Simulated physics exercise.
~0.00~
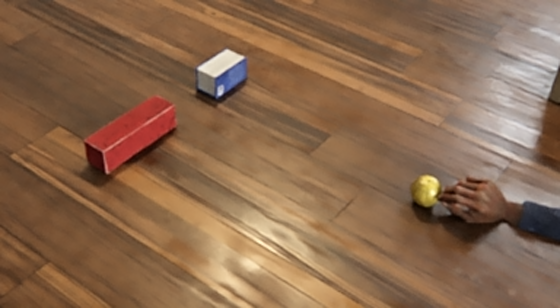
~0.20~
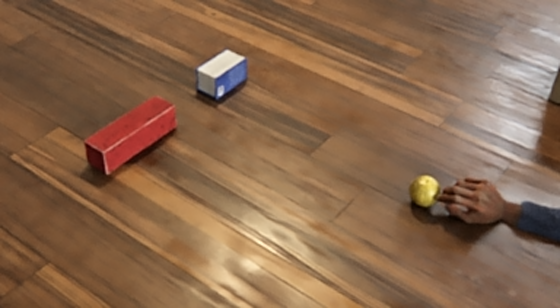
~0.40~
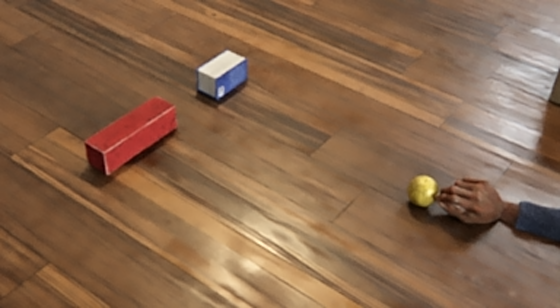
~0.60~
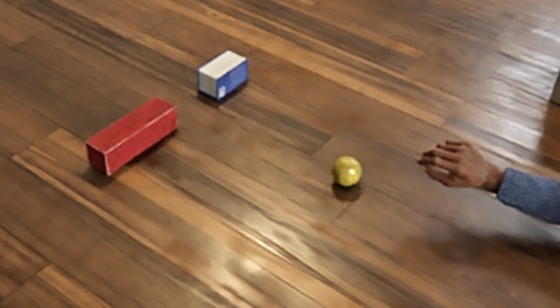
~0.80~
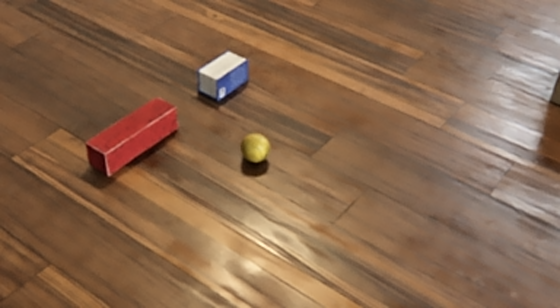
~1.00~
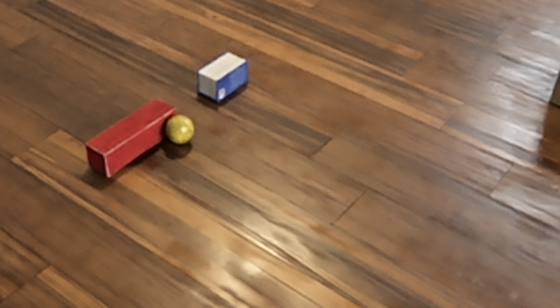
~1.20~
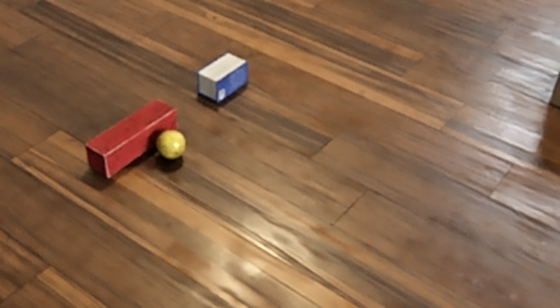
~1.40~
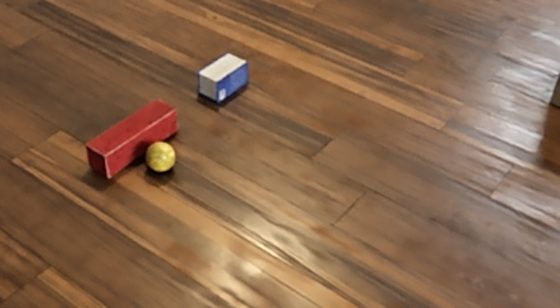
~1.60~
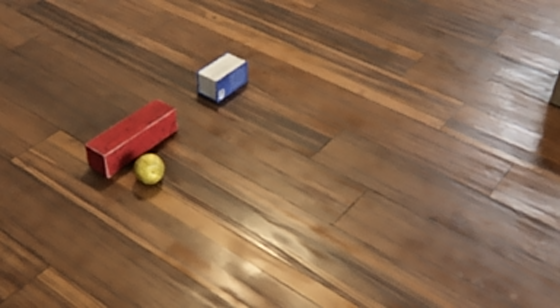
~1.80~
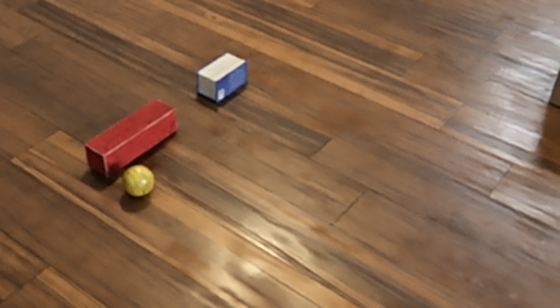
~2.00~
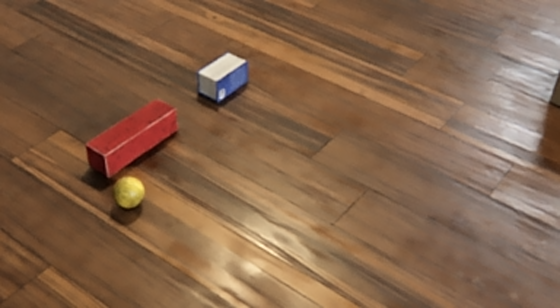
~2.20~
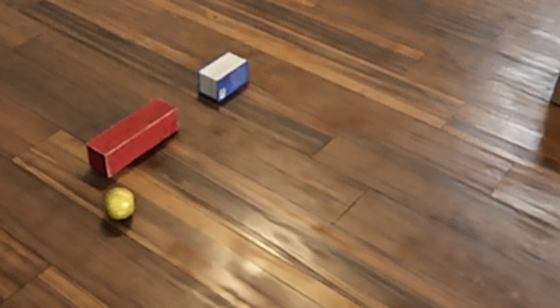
A yellow ball, released by a hand on the right, rolled left across the wooden floor and bumped into a red block, missing the blue and white box, then rolled back down and left along the block, ending just below it.
